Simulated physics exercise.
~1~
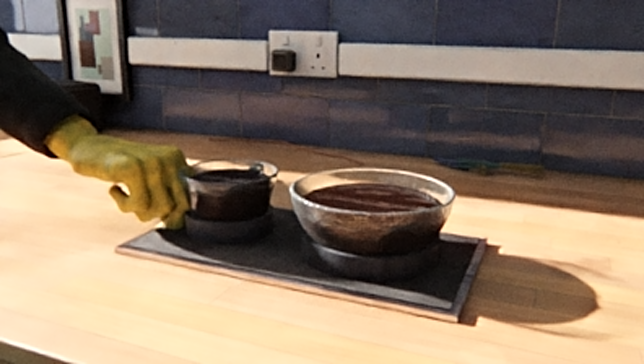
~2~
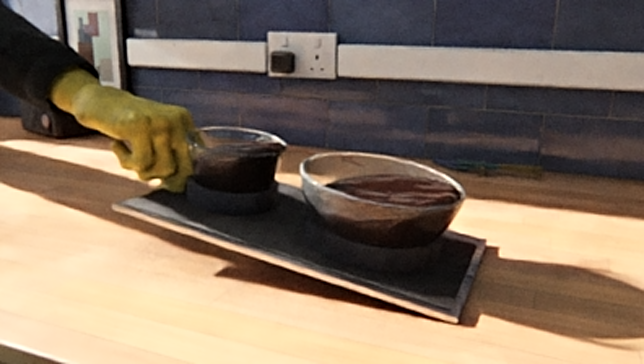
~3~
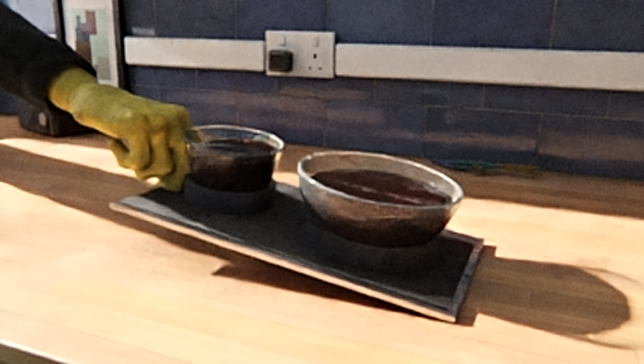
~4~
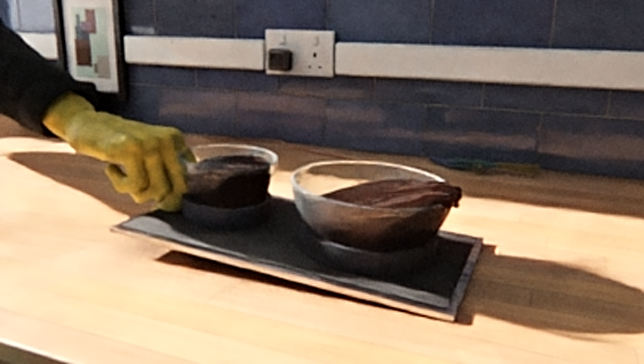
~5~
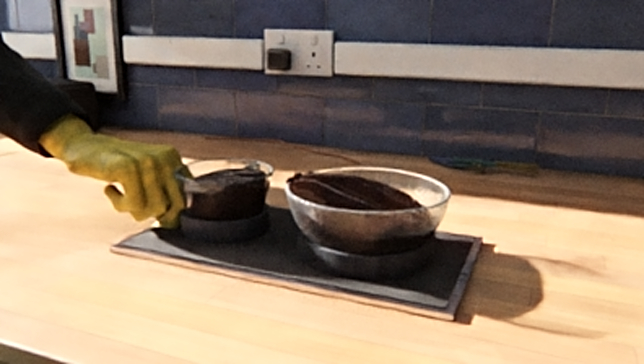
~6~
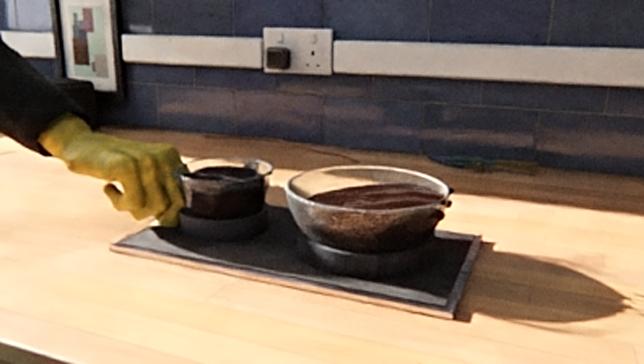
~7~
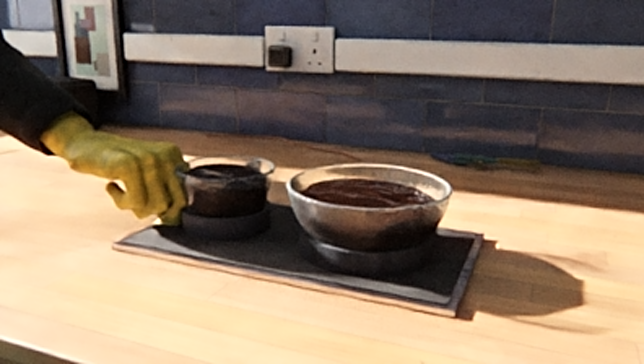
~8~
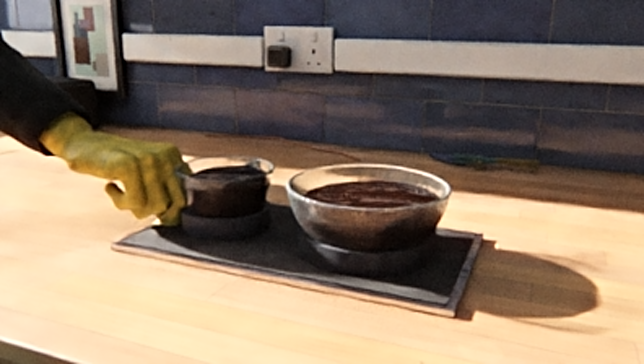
A hand in a yellow-green glove tilted up the left end of a dark tray holding two glass bowls of dark liquid, then lowered it flat; the liquid sloshed up the larger bowl's right side and back before settling, with the hand still at the tray.
